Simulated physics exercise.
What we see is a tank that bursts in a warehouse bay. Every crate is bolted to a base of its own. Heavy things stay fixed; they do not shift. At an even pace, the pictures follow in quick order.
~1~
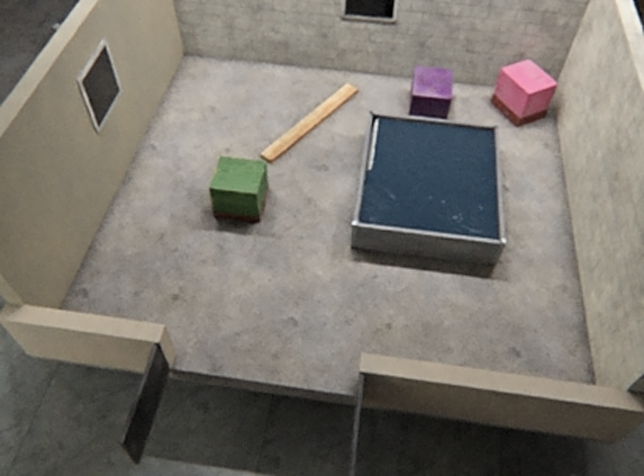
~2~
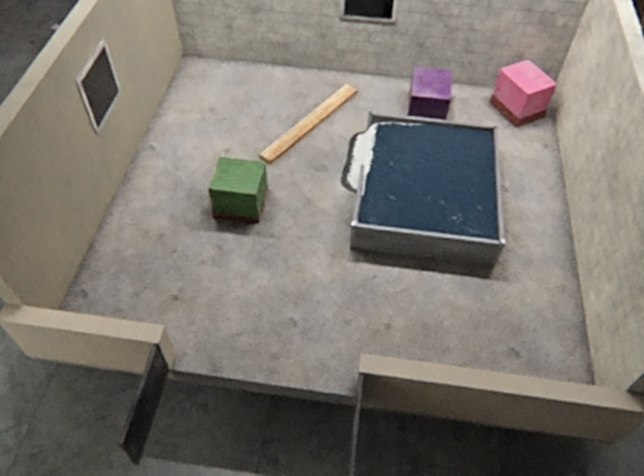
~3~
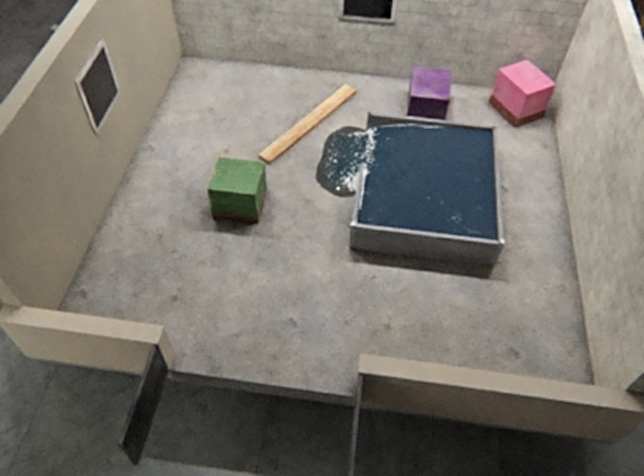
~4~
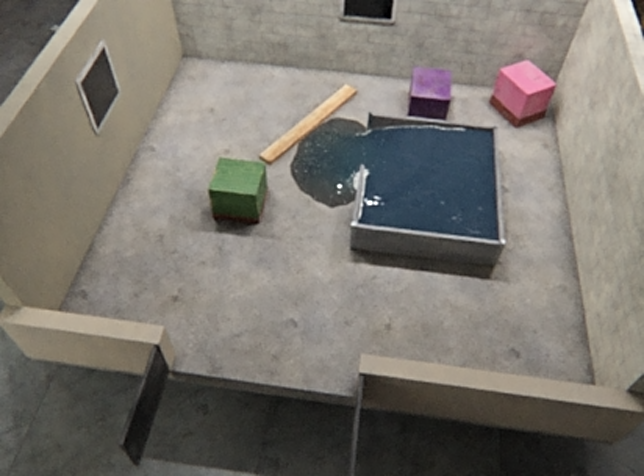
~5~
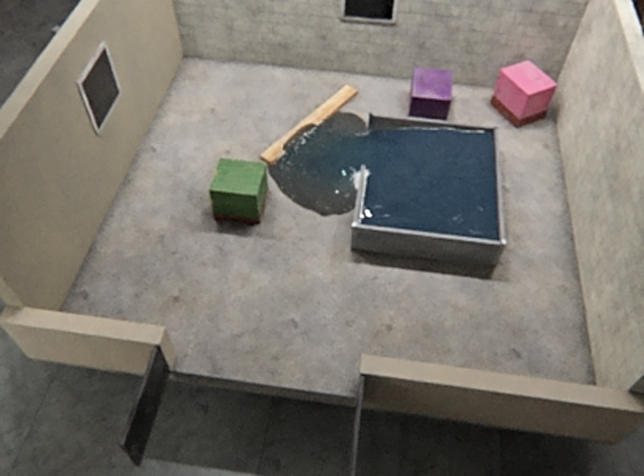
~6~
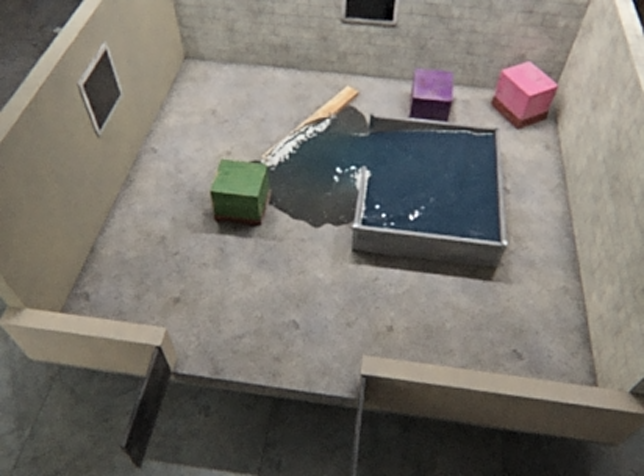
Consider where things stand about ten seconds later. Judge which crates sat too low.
The purple crate was too low. The green crate was too low. The pink crate was not too low.
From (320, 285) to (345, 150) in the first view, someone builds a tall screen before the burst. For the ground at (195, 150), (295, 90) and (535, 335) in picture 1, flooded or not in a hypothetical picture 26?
One by one: Soaked, soaked, spared.
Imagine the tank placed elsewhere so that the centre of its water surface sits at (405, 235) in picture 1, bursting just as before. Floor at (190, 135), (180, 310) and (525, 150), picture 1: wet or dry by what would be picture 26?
First drenched; next drenched; last unwetted.
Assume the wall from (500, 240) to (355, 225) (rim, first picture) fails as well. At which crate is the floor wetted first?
Answer: The one in pink.
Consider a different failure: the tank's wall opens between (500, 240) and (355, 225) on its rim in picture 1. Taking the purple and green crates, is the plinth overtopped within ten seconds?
In short: Purple crate gets drenched; green crate stays untouched.
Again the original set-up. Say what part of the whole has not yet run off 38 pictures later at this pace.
About 100 per cent.
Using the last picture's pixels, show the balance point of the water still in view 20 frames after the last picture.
The water's middle lies around (331, 166).
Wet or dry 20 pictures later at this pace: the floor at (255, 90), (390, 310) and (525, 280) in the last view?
Status by point, in sequence: Waterlogged; unwetted; unwetted.
A moment on, water covers 15 % of the floor; the purple crate not reached, the green crate water round its plinth, the pink crate not reached.
Next, water covers 35 % of the floor; the purple crate water round its plinth, the green crate water round its plinth, the pink crate not reached.
Then, water covers 45 % of the floor; the purple crate water round its plinth, the green crate water round its plinth, the pink crate not reached.
Later, water covers 65 % of the floor; the purple crate water round its plinth, the green crate water round its plinth, the pink crate water round its plinth.
In the end, water covers 80 % of the floor; the purple crate was topped, the green crate was topped, the pink crate stayed above the water.
